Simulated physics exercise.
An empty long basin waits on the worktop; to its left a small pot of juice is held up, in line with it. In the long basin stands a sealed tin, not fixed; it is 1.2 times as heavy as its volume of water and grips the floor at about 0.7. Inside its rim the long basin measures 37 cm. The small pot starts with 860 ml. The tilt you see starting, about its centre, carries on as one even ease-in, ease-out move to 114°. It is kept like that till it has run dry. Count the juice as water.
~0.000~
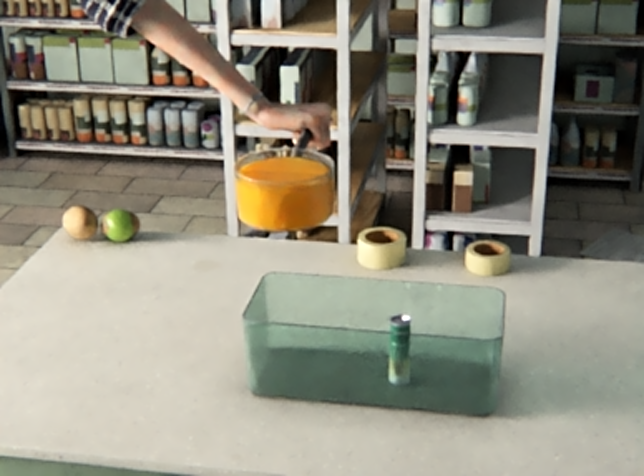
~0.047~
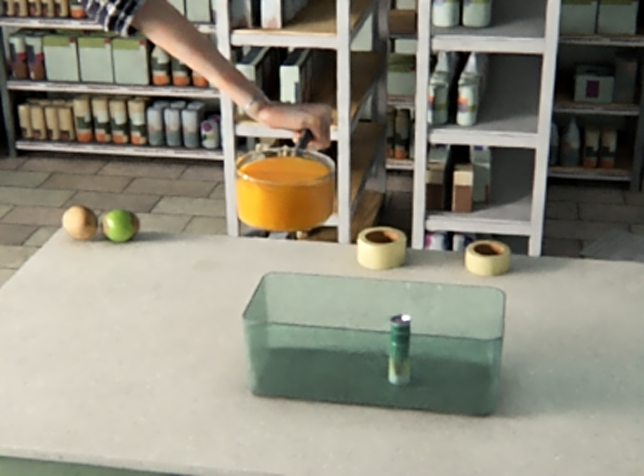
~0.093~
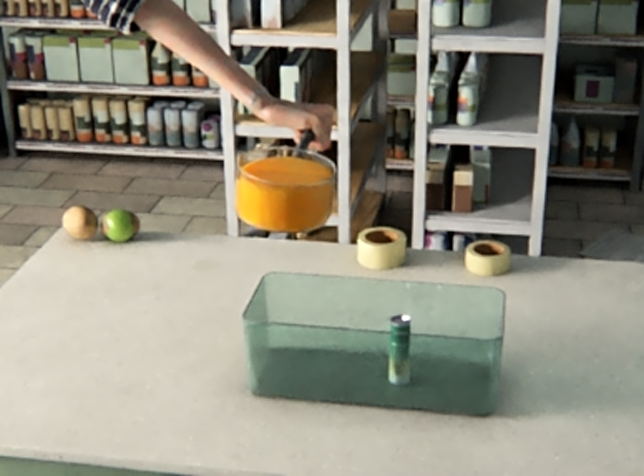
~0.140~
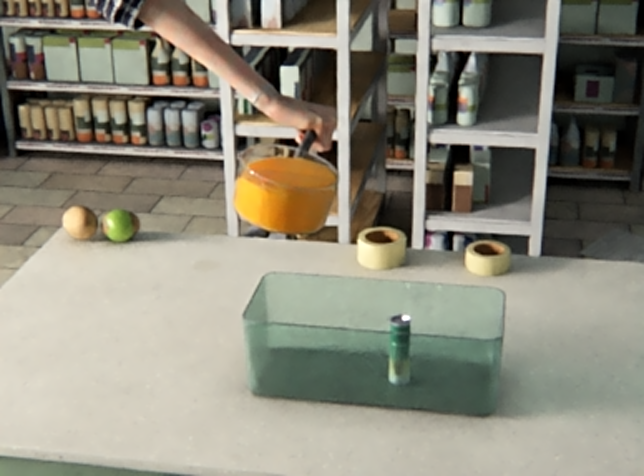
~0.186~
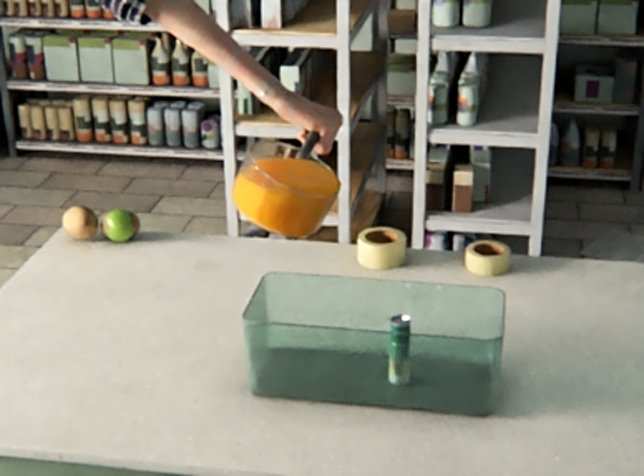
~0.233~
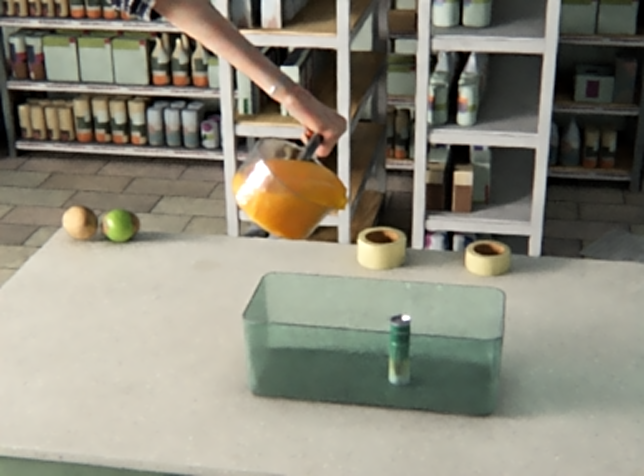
A bare arm with a checked sleeve reaches in from the upper left, holding a clear pot of orange juice above a pale worktop, seen from slightly above in a shop with stocked shelves. A green translucent basin with a green can stands right of the pot, near two cream rings and two round fruits. The hand steadily tilts the pot rightward, juice reaching its lowered rim, while the camera stays still.
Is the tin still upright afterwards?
The tin falls.
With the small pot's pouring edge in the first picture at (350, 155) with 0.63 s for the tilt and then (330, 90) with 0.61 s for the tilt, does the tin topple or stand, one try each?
First it goes over; then it falls.
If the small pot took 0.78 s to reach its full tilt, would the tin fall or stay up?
The tin goes over.
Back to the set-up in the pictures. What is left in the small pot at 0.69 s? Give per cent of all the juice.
About 3 per cent.
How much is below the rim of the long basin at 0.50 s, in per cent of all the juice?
About 30 per cent.
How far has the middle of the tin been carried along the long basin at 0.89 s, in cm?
About 6 cm.
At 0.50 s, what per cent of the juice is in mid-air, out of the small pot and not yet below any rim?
Some 50 per cent.
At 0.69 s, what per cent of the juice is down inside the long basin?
Near 92 in a hundred.
After 0.50 s the tilt is 104° and 20 per cent is still to pour; the tin stands where it began.
After 0.69 s the tilt is 114° and 3 per cent is still to pour; the tin leans 11°.
After 0.89 s the tilt is 114° and 0 per cent is still to pour; the tin leans 43°.
After 1.11 s the tilt is 114° and 0 per cent is still to pour; the tin lies on its side.
In the end the tin lies on its side.
